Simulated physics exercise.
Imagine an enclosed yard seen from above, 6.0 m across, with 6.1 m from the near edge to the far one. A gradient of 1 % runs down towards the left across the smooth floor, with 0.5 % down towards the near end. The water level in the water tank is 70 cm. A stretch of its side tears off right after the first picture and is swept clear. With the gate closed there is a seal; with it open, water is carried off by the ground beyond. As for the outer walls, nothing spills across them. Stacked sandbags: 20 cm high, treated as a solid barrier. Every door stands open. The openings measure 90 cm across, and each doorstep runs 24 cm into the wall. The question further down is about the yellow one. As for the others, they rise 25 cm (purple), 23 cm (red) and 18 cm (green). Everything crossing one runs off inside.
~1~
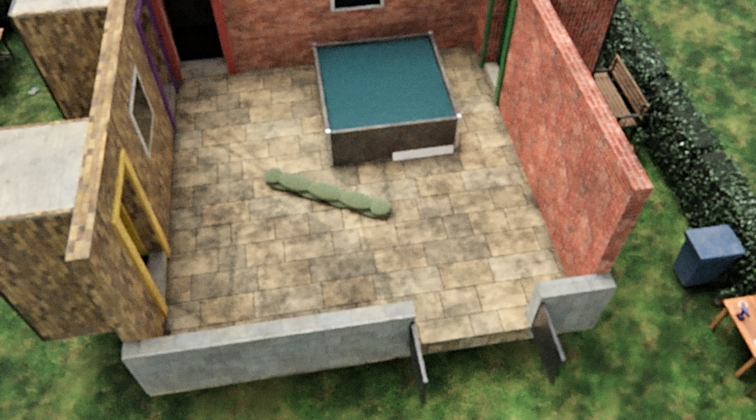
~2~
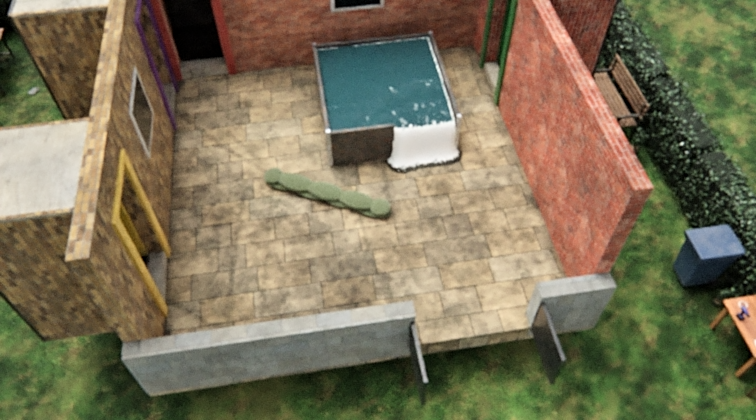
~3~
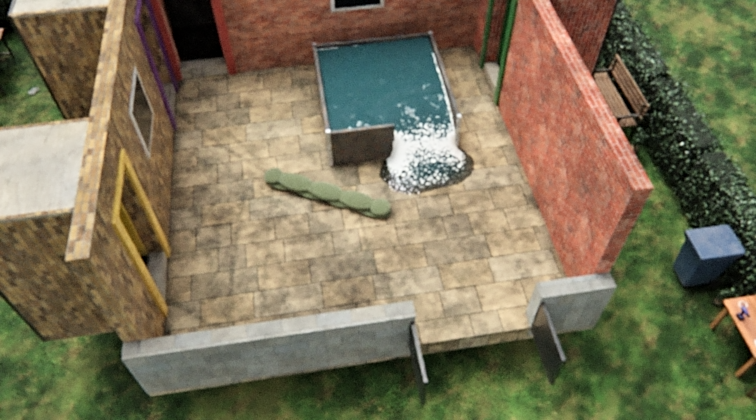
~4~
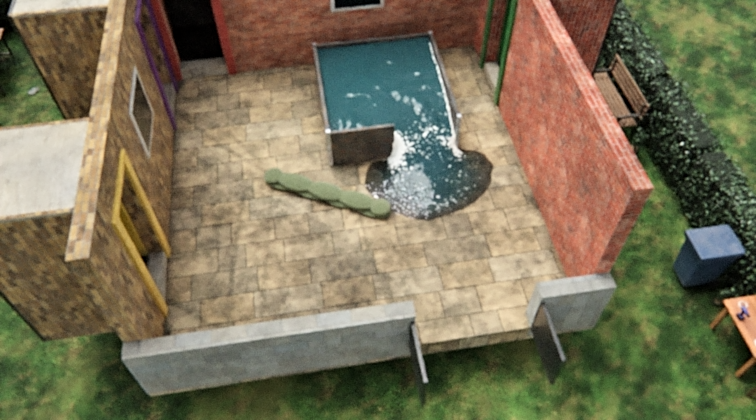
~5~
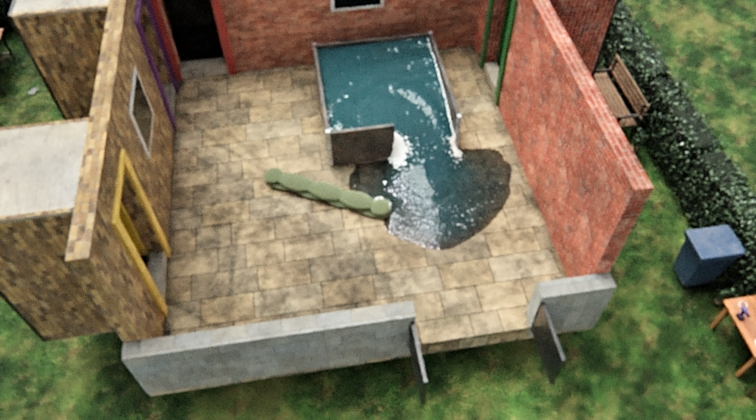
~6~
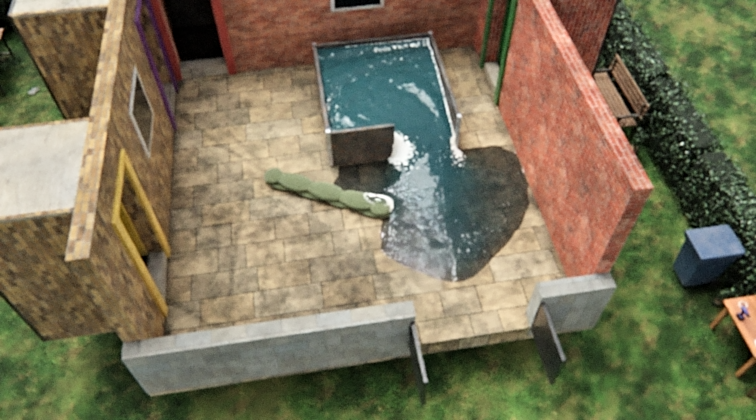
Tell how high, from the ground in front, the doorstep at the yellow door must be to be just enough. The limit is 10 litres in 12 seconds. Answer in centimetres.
It must be about 9 cm high.
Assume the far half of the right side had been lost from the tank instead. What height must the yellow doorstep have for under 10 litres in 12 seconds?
About 7.5 cm.
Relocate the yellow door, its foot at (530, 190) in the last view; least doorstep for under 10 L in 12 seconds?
Roughly 17 cm.
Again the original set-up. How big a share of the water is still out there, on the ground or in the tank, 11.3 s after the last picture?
What remains is some 50 per cent of the water.
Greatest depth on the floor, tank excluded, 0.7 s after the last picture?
About 43 cm at most.
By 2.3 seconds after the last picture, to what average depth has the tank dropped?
Some 36 cm.
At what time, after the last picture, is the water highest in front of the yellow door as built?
The depth peaks at about 5.5 seconds.
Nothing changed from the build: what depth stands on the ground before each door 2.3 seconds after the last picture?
Door by door, in centimetres - purple 0, red 0, green 0, yellow 0.
Then, 0.7 s after the last picture water covers 30 % of the floor, deepest (43 cm) near (432, 156); it has not reached the yellow door.
Then, 2.3 s after the last picture water covers 45 % of the floor, deepest (34 cm) near (551, 308); it has not reached the yellow door.
Then, 11.3 s after the last picture water covers 95 % of the floor, deepest (8 cm) near (163, 368); 6 cm at the yellow door, 0 litres in over its 21 cm doorstep.
At the yellow door as built, the water peaked near 13 cm, 5.5 s after the last picture.
With a doorstep of 7.5 cm, 22 litres would have come in within the 12 s; with 10 cm, 4 litres. So under 10 litres takes about 9 cm.
